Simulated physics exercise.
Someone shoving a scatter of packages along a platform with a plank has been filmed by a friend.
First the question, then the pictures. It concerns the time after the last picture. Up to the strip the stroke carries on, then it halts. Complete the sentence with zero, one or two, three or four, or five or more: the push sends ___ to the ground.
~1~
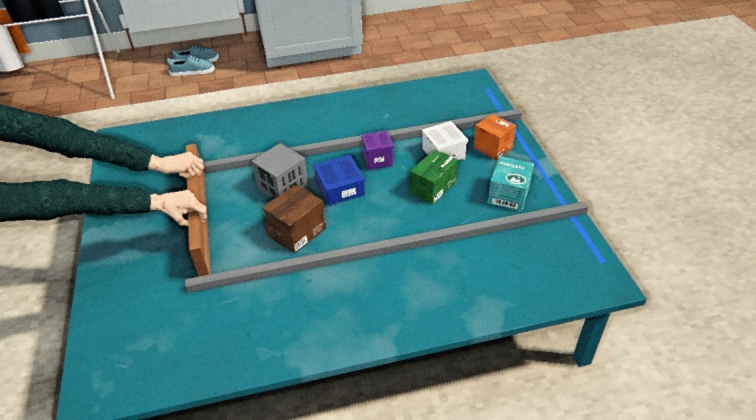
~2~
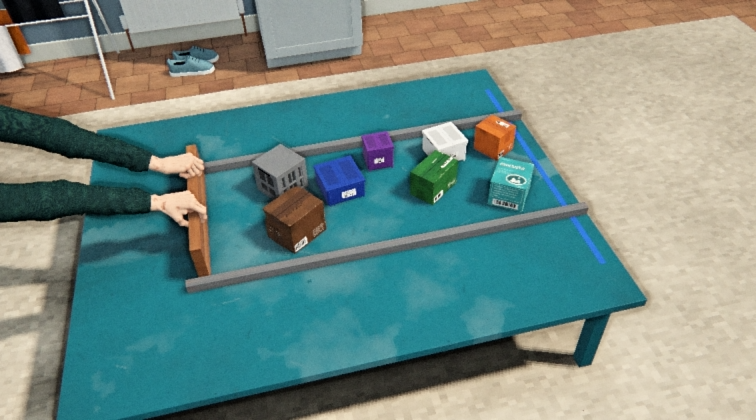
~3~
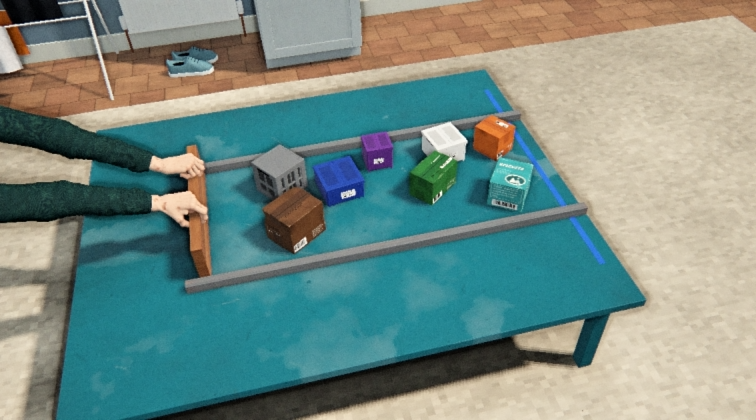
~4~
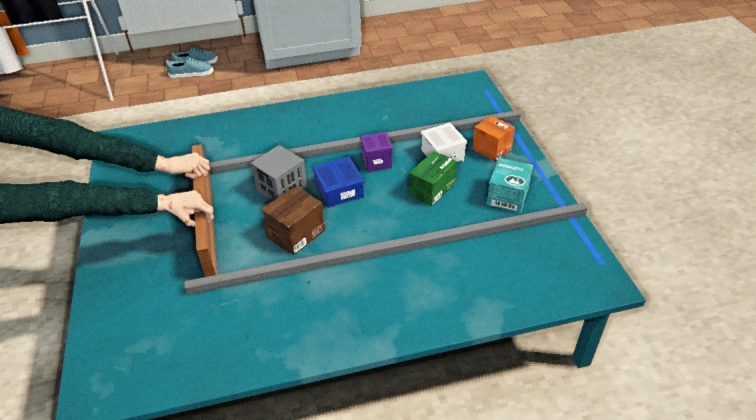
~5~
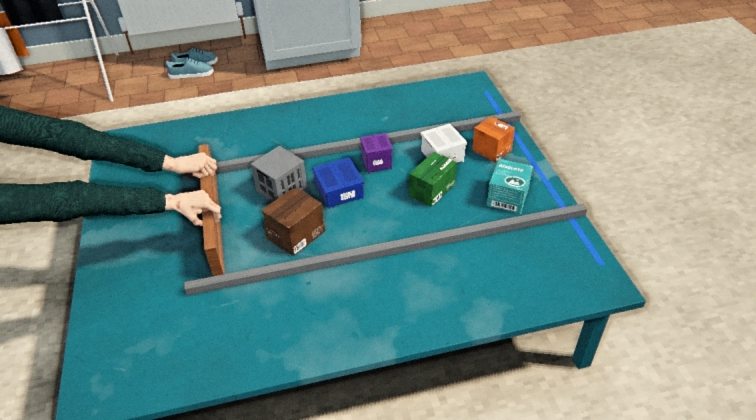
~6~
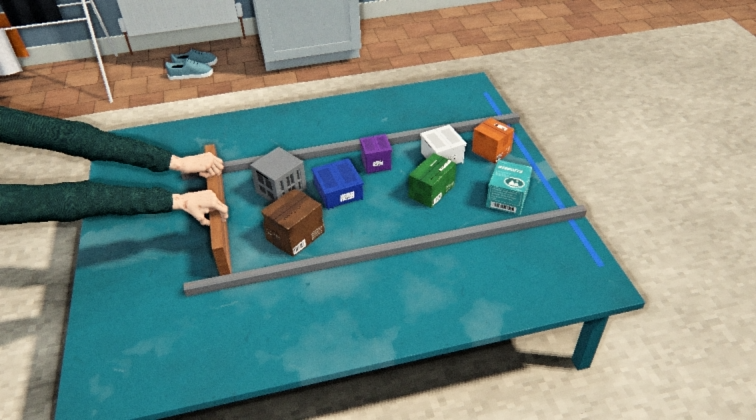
The push sends five or more to the ground.
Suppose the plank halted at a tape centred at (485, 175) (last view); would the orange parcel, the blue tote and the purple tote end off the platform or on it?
The orange parcel leaves the top, the blue tote keeps its place and the purple tote keeps its place.
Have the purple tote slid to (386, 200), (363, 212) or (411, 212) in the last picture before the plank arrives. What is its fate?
In order of the places given, the purple tote is gone, then is gone, then is gone.
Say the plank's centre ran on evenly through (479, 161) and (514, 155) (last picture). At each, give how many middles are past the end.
Expected counts: 1, then 5.
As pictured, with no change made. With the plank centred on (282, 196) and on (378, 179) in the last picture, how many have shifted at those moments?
Tally: 3; 6.
Soon after, none off yet; orange parcel at rest near (493, 140); turquoise box at rest near (509, 187); white tote at rest near (443, 148).
Then, none off yet; orange parcel moved a little near (504, 139); turquoise box moved a little near (515, 189); white tote moved about its own width near (470, 145).
Further on, one off so far; orange parcel falling near (569, 195); turquoise box moved about its own width near (564, 187); white tote moved well along near (534, 137).
At rest, the number that fall off is five or more; fallen, grey crate, brown box, blue tote, purple tote, green parcel, white tote, turquoise box and orange parcel.
